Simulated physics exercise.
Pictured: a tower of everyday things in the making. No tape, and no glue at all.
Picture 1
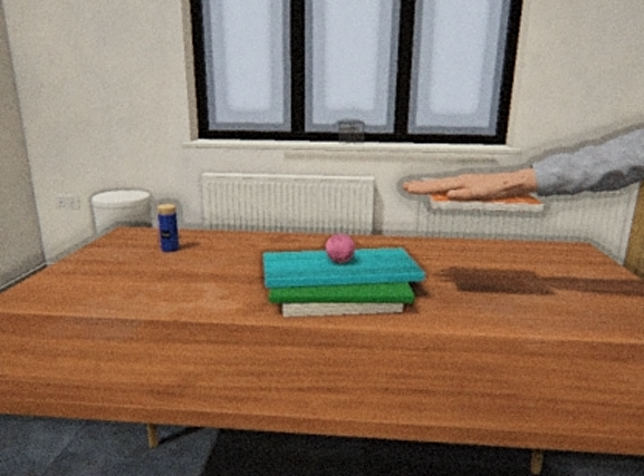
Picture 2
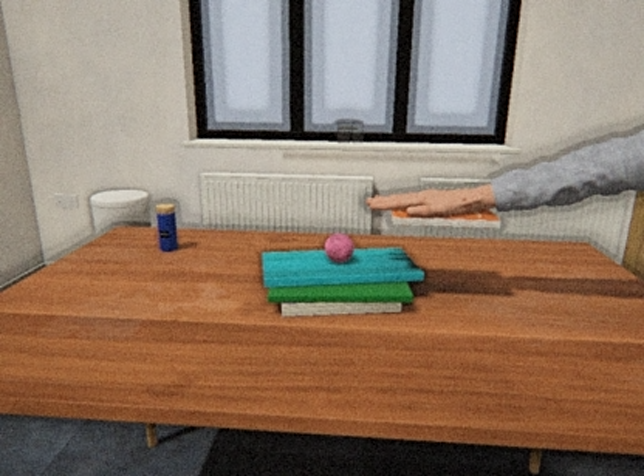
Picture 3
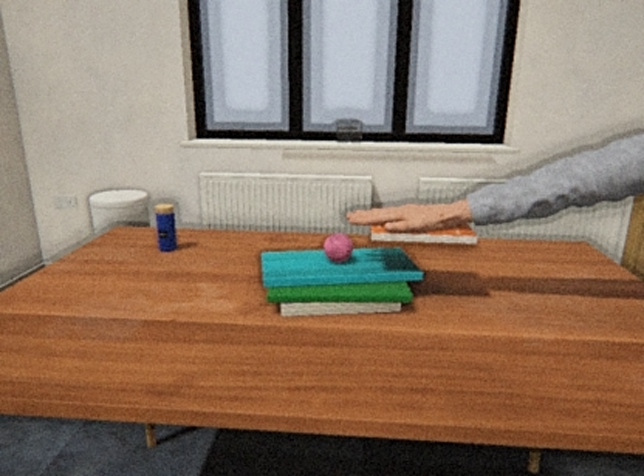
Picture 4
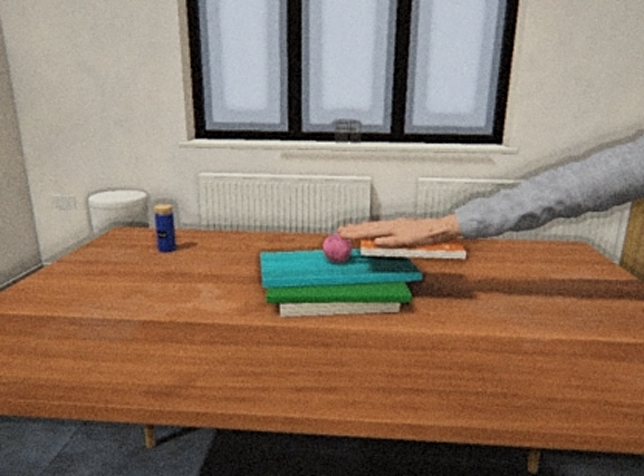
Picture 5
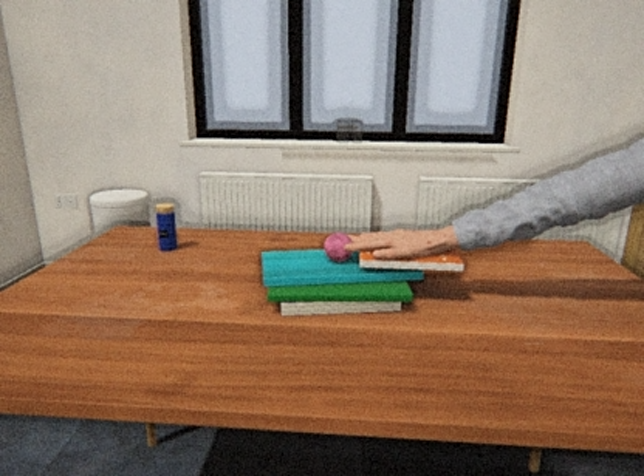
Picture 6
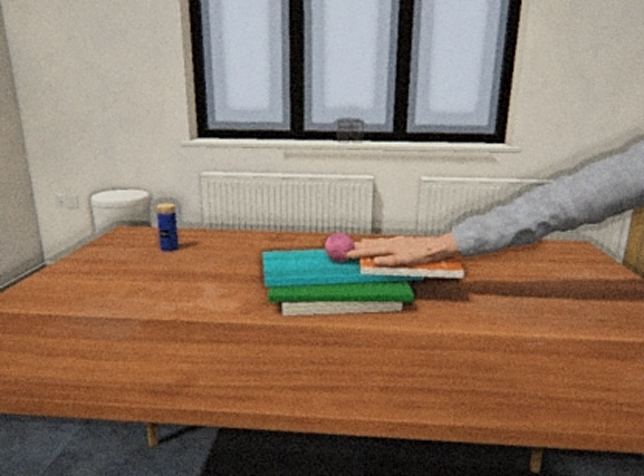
A hand carrying an orange book in from the right and lowering it onto the turquoise board beside a pink ball.
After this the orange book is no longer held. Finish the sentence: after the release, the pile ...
After the release, the pile stays upright.
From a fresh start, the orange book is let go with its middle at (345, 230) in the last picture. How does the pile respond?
It collapses.
Then, 0.50 s later than the last frame, all is still.
Then, 1.50 s later than the last frame, orange book resting near (409, 260).
When it is over, all 6 as before. End places, in pixels of the last picture, orange book near (409, 260). The pile holds.
